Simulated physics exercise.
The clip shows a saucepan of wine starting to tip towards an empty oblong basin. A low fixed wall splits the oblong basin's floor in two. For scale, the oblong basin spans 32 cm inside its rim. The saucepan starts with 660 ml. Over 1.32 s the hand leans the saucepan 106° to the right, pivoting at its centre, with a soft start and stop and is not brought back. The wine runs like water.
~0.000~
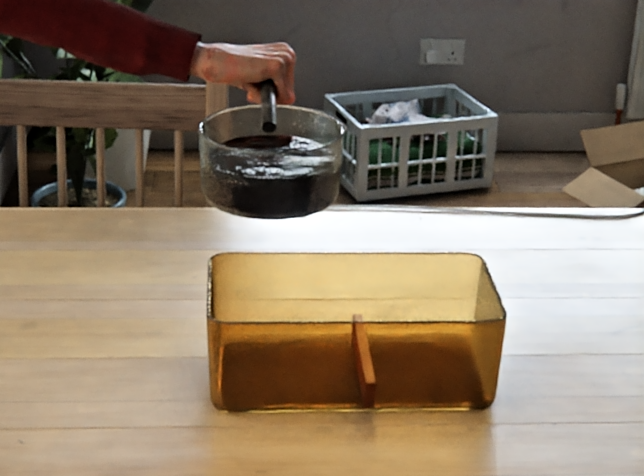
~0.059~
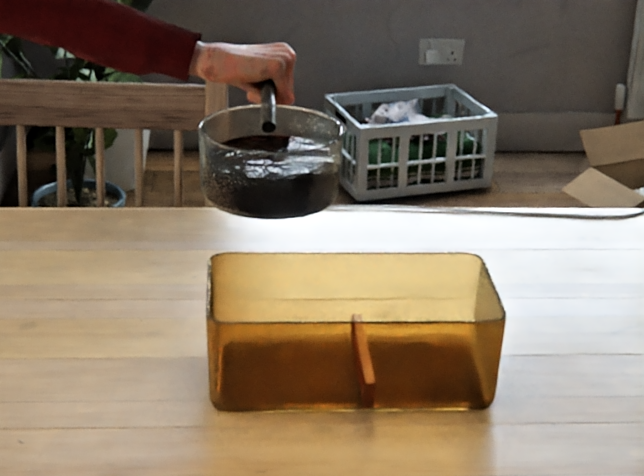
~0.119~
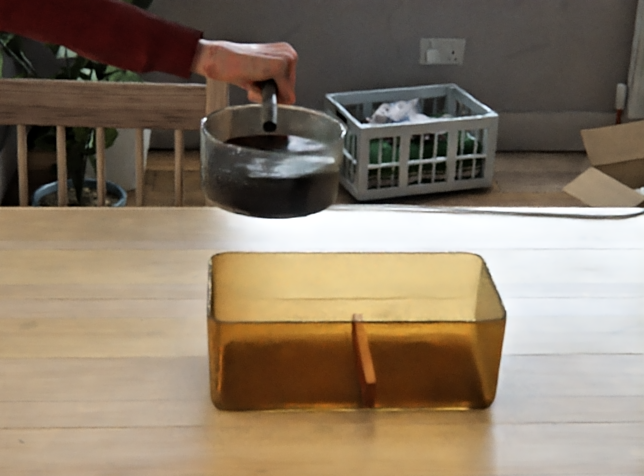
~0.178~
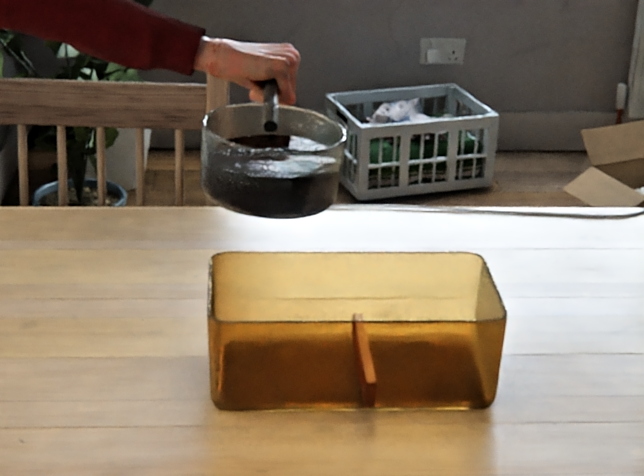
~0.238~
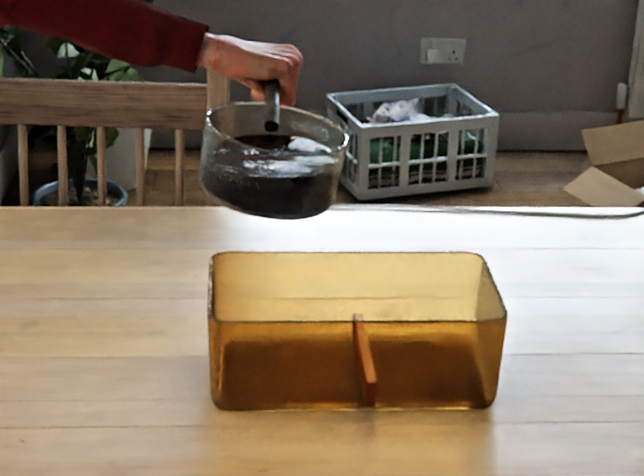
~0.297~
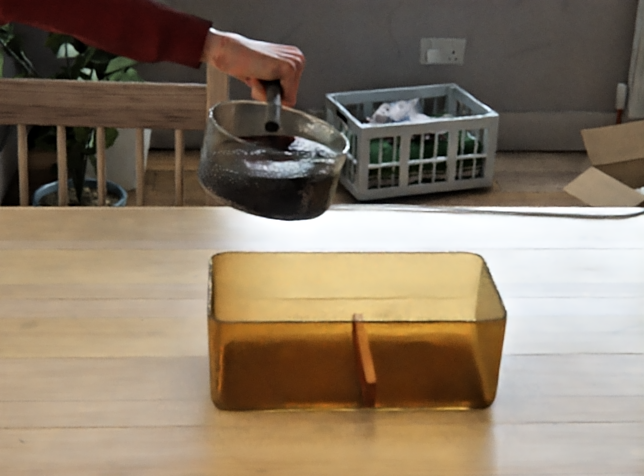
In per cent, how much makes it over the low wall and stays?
Roughly 66 per cent is past the wall.
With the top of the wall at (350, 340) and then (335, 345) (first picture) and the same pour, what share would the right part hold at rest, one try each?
In turn about 80 and 90 per cent.
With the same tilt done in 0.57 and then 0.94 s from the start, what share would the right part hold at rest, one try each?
In turn about 50 and 60 per cent.
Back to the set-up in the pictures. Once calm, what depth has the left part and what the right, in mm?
Some 8 mm on the left and 20 mm on the right.
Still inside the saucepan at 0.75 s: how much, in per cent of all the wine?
About 66 per cent.
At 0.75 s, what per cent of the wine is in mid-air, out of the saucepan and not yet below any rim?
Some 28 per cent.
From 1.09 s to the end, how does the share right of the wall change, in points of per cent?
It goes up by about 5.
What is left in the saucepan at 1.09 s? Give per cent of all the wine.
About 14 per cent.
Then, 0.75 s in, the tilt is 65° and 66 per cent is still to pour, 1 is left of the wall and 5 right of it.
Then, 1.09 s in, the tilt is 98° and 14 per cent is still to pour, 13 is left of the wall and 60 right of it.
Then, 1.44 s in, the tilt is 106° and 0 per cent is still to pour, 32 is left of the wall and 66 right of it.
Then, 1.82 s in, the tilt is 106° and 0 per cent is still to pour, 34 is left of the wall and 66 right of it.
Finally, 34 per cent lies left of the wall, 66 right of it and 1 outside.
